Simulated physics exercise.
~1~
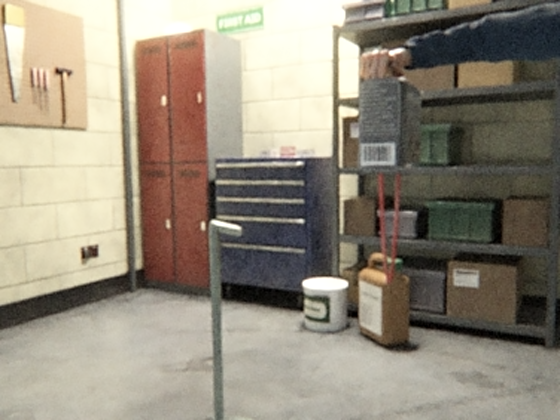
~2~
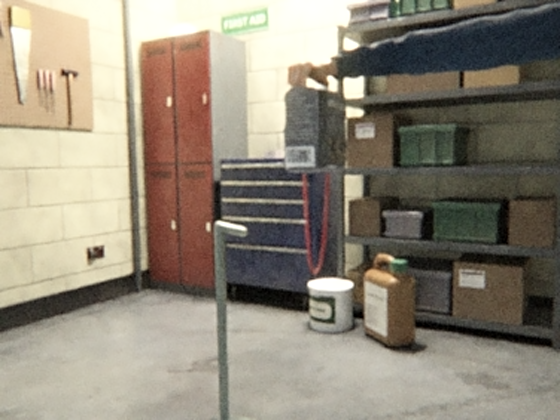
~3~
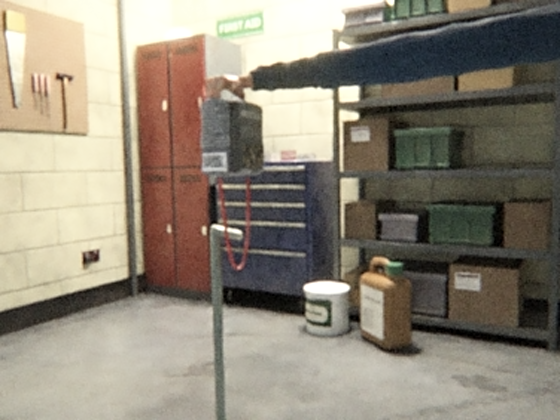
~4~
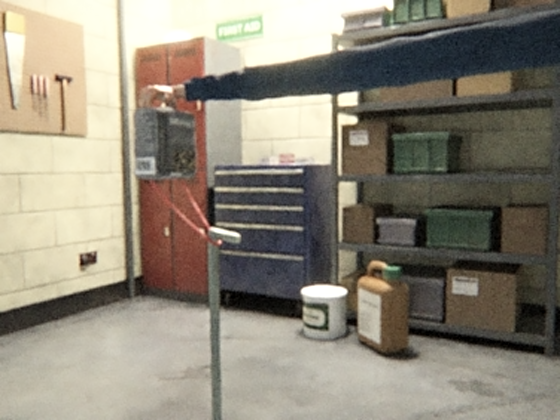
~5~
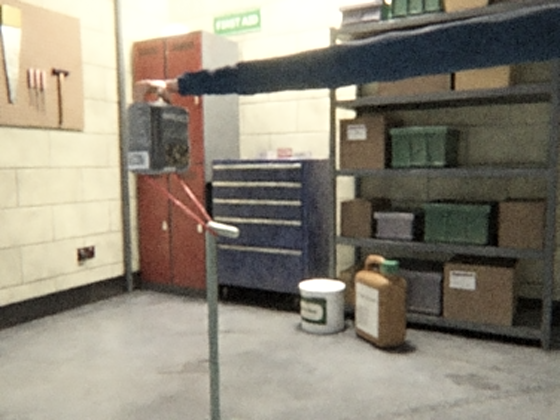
An arm in a dark blue sleeve reaches in from the right of a workshop, seen from a slightly swaying handheld camera, holding a grey sack with a red loop dangling beneath it. Red lockers and a blue drawer cabinet stand at the back, with loaded shelves on the right and a white bucket and brown jug on the floor. The hand carries the sack leftward towards a thin grey post in the foreground. The sack passes over the post, and the trailing loop catches on its hooked top. The loop pulls tight, and the hand stops with the sack held just left of the post.
